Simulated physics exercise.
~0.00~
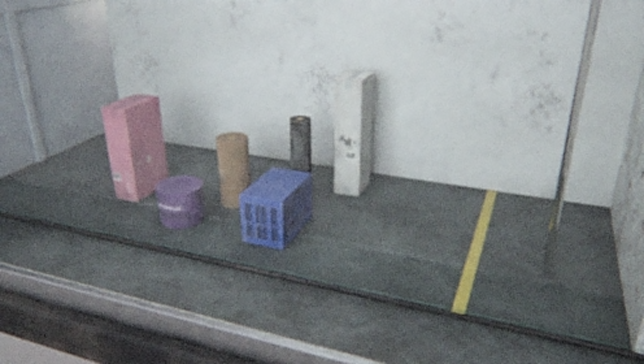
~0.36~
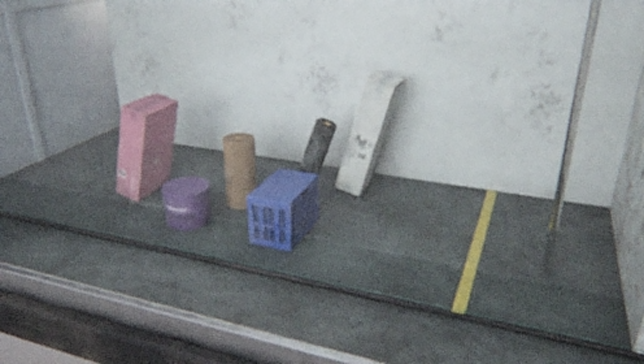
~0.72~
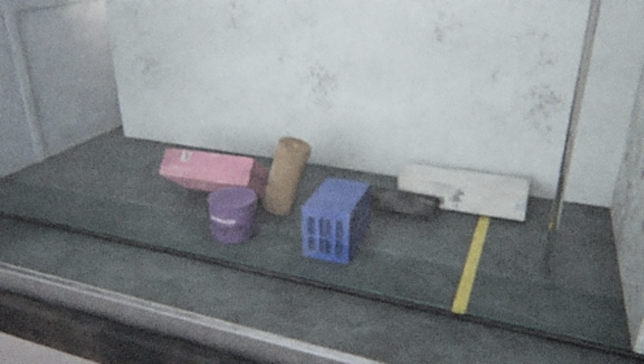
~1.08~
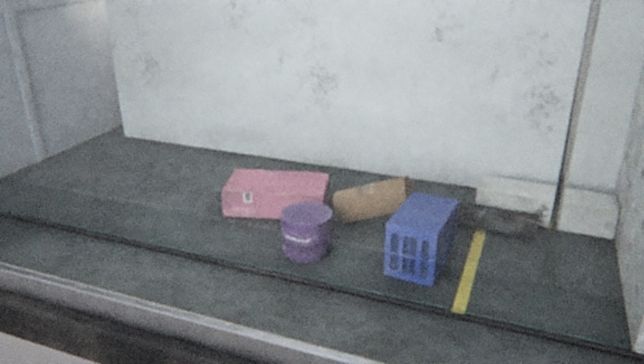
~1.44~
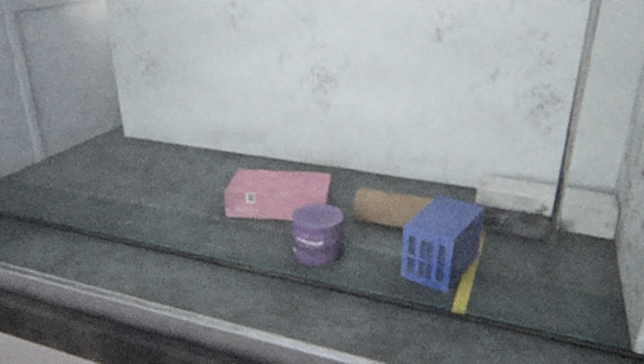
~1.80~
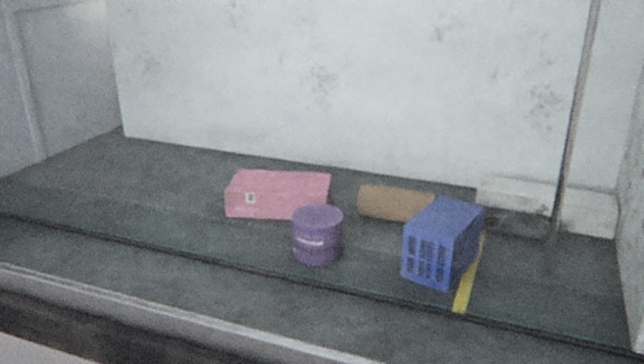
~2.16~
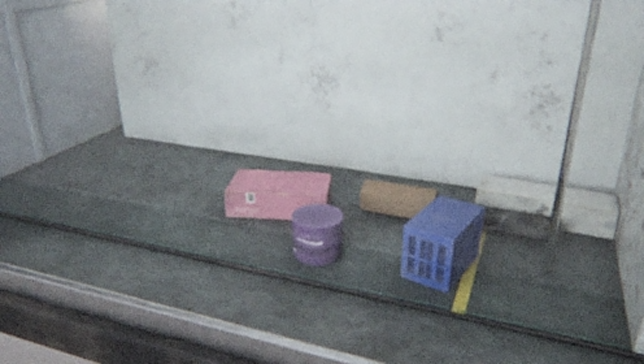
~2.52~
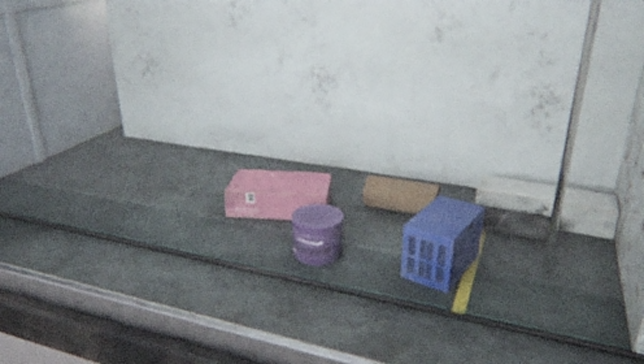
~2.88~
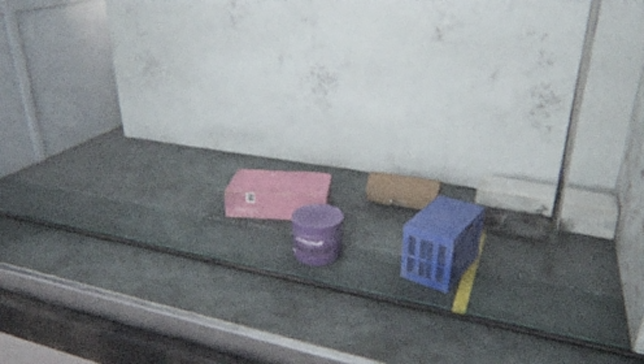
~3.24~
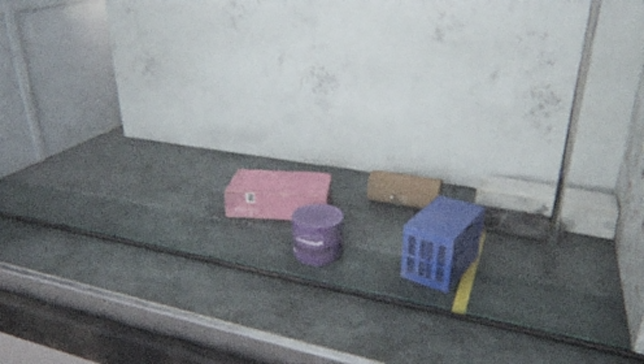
The tall white box, the black roll, the pink box and the brown roll toppled over as everything slid right across the dark floor, the black roll and white box ending beyond the yellow line while the blue crate and purple bucket stayed upright.
